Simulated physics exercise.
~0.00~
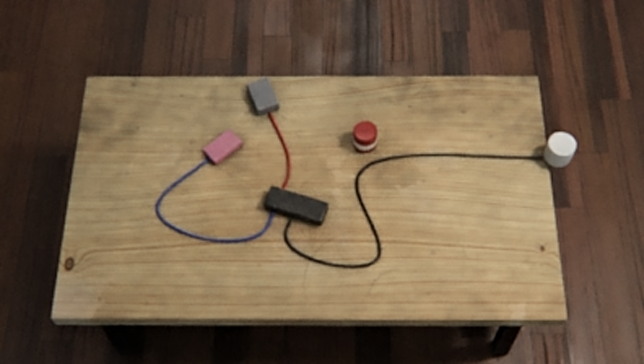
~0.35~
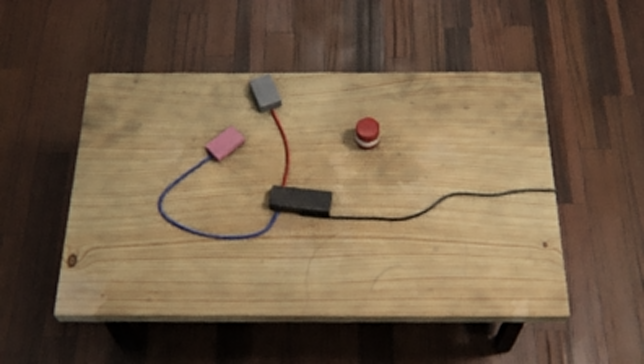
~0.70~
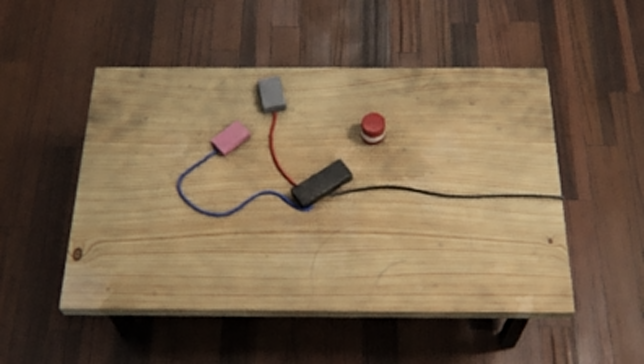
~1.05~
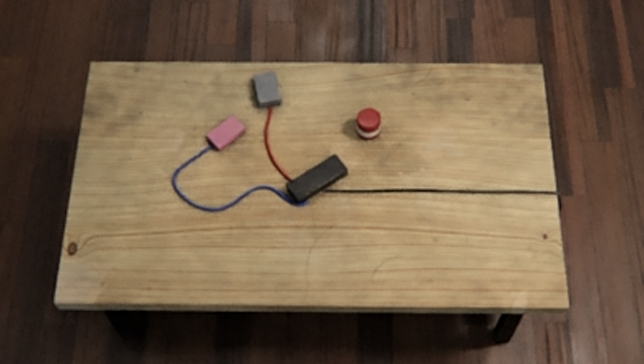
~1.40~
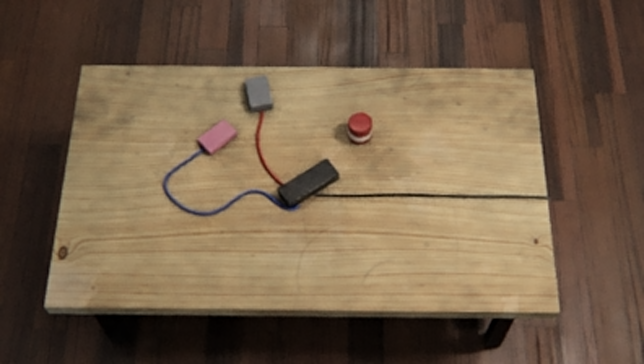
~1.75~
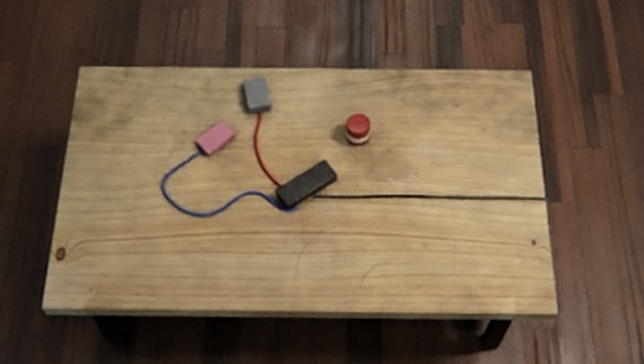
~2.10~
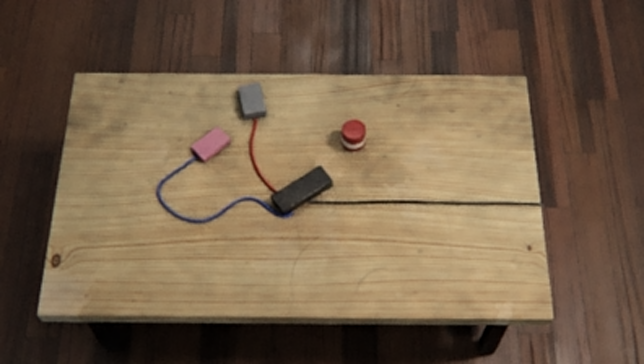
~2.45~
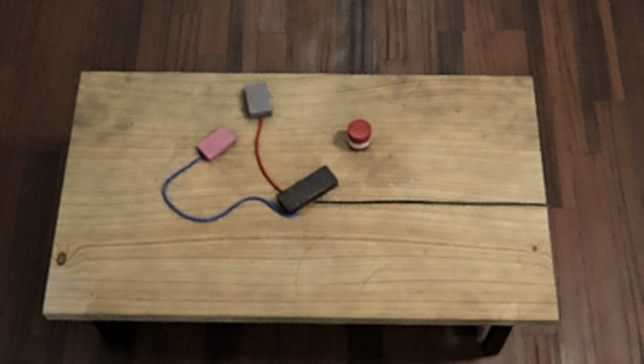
On a wooden workbench, a white speaker dropped off the right edge, pulling its black cable straight and tugging the black strip slightly right and askew, while the pink drive, grey phone and red tin stayed put and the cable ended taut over the edge.
